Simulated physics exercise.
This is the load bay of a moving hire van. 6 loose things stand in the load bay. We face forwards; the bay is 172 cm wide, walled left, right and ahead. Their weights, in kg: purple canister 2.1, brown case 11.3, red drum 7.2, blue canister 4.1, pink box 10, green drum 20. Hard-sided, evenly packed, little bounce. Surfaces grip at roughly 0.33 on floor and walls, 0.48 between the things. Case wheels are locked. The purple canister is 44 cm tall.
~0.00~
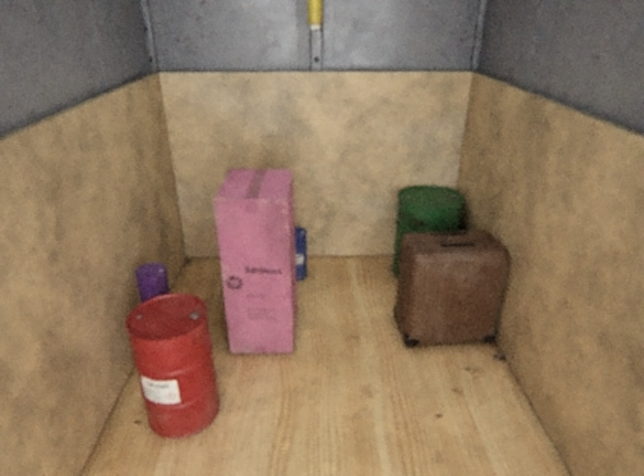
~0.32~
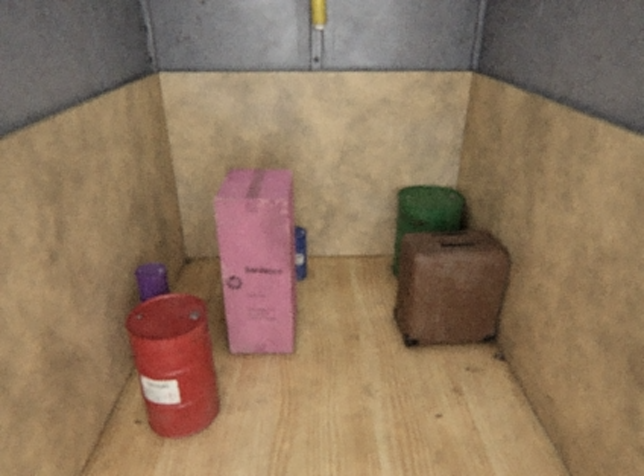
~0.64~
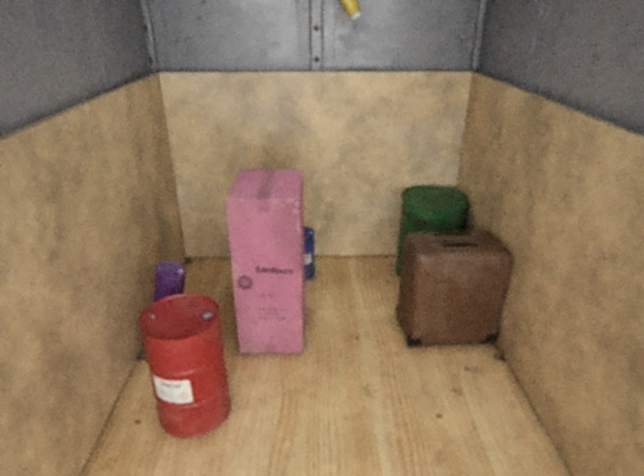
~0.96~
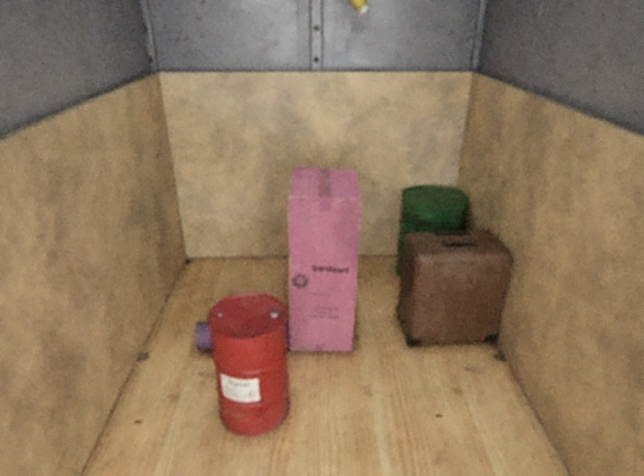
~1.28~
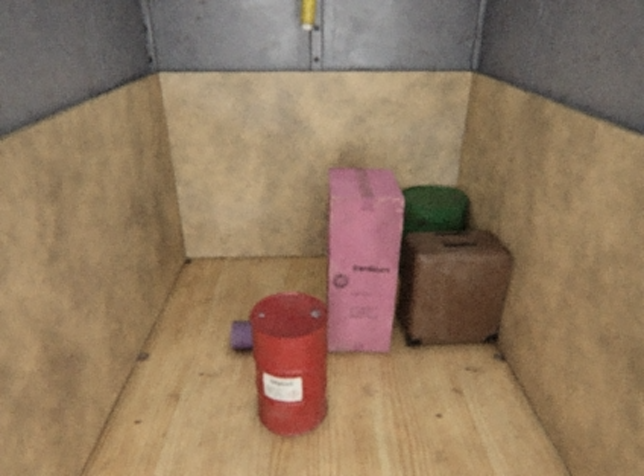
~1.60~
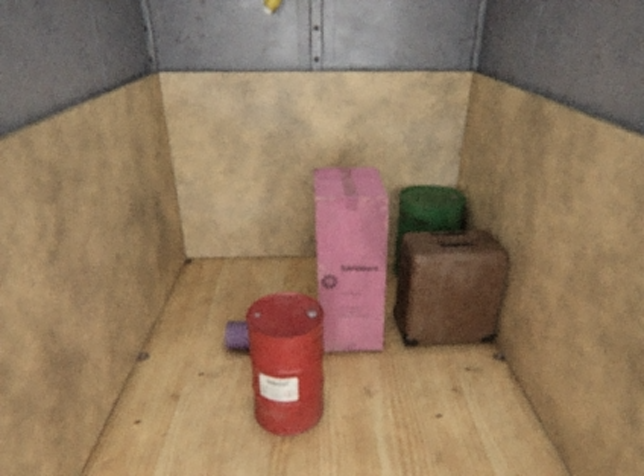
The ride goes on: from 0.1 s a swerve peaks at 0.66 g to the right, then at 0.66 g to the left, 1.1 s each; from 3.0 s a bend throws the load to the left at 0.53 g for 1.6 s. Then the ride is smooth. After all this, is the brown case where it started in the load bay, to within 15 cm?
The brown case ends elsewhere.
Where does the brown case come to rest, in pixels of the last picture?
Around (347, 287).
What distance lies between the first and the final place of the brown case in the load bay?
About 48 cm.
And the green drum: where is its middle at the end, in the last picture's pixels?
At about (230, 237).
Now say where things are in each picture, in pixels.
The first frame shows no push; brown case (448, 287).
The second frame shows force 0.28 g right; pink box (262, 262).
The third frame shows force 0.64 g right.
The fourth frame shows force 0.24 g right; red drum (251, 364) slid 29 cm.
The fifth frame shows force 0.16 g left; pink box (359, 260) slid 46 cm.
The sixth frame shows force 0.57 g left; brown case (447, 287).
After 1.90 s, force 0.38 g left; brown case slid 18 cm near (410, 288); purple canister on its side; blue canister slid 25 cm.
After 2.20 s, no push; brown case slid 41 cm near (364, 288); purple canister on its side; green drum slid 40 cm.
After 3.70 s, force 0.53 g left; brown case slid 49 cm near (347, 287); purple canister on its side; pink box leaning 34°.
At rest (5.2 s), tipped over in the load bay, purple canister; not toppled but over 15 cm from the start, brown case, red drum, blue canister, pink box and green drum. In the last view, brown case near (347, 287).
